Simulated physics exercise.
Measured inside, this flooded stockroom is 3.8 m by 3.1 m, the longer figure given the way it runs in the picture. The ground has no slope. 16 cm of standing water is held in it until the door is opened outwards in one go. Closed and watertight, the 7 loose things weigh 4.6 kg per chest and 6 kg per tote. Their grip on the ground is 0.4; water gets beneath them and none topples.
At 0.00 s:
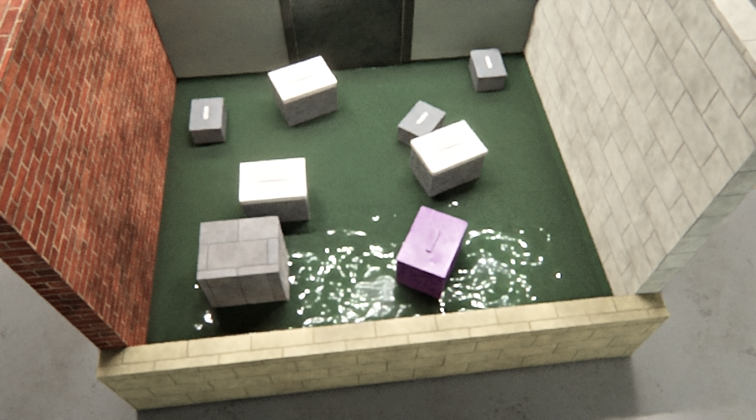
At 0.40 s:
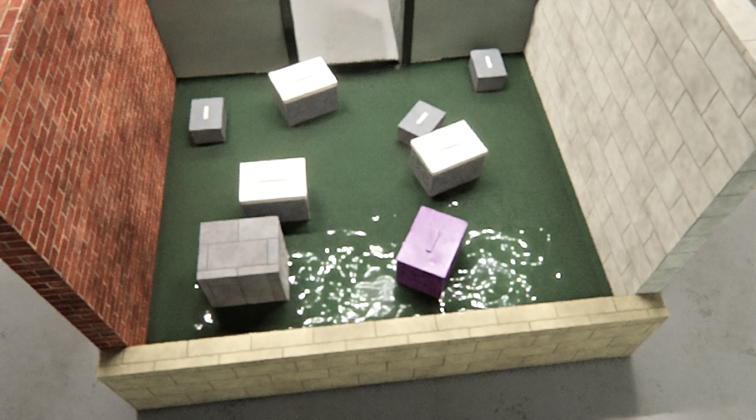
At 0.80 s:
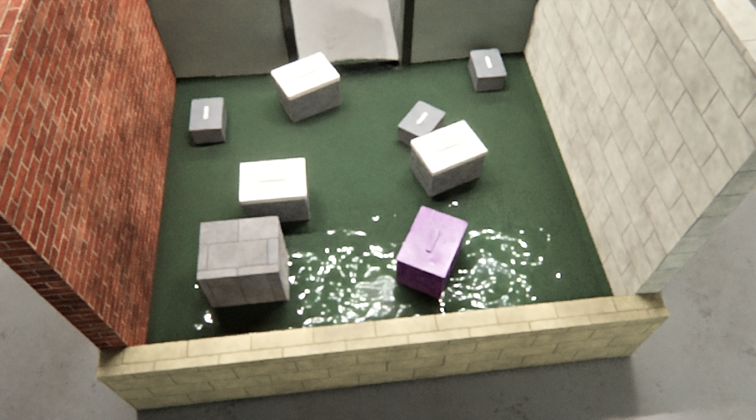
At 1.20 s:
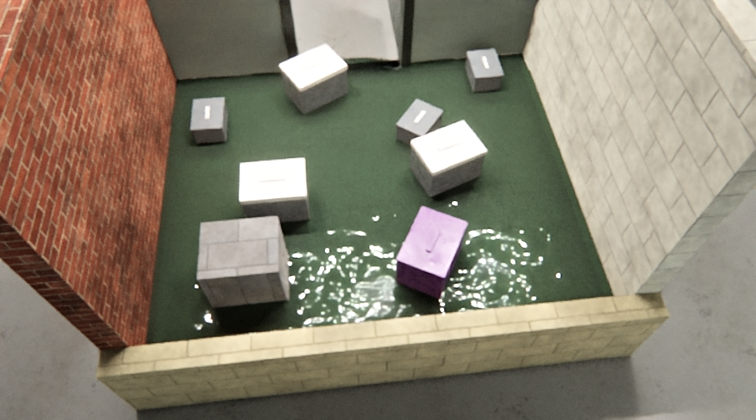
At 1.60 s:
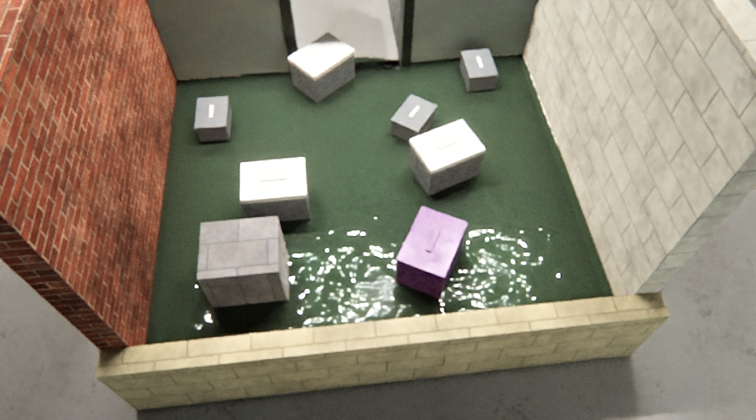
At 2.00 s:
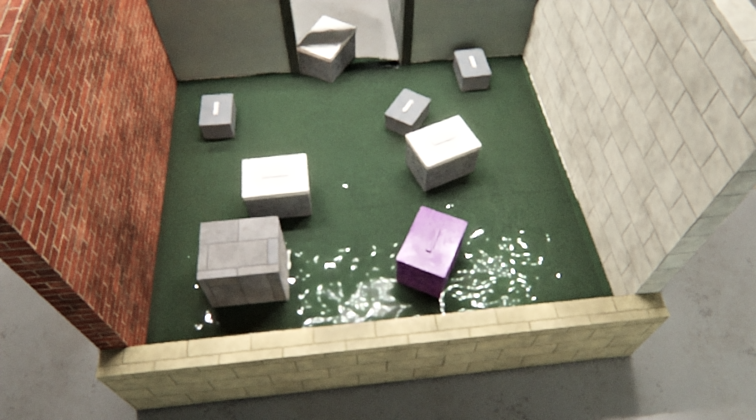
Flooded stockroom with floating chests and boxes, the dark back doorway opening and a white-topped chest drifting to it, others shifting slightly.
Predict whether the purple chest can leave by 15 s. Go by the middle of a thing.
In.
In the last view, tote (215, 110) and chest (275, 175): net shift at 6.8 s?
Log: Item 1 = 60 cm; item 2 = 50 cm.
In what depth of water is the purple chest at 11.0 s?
Depth: About 10 cm.
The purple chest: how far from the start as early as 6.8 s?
Around 20 centimetres.
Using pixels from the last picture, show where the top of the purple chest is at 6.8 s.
The top should be near pixel (418, 220).
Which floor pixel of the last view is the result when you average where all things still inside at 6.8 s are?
Mean position approx. (343, 159).
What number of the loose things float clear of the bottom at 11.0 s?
Tally: 2 of them.
After 3.0 s the purple chest is near (428, 230), 0.1 m from its start, afloat; 1 of 7 are out; 6 afloat.
After 6.8 s the purple chest is near (418, 220), 0.2 m from its start, afloat; 3 of 7 are out; 4 afloat.
After 11.0 s the purple chest is near (411, 190), 0.6 m from its start, afloat; 5 of 7 are out; 2 afloat.
After 15.0 s the purple chest is near (399, 171), 0.8 m from its start, afloat; 6 of 7 are out; 1 afloat.
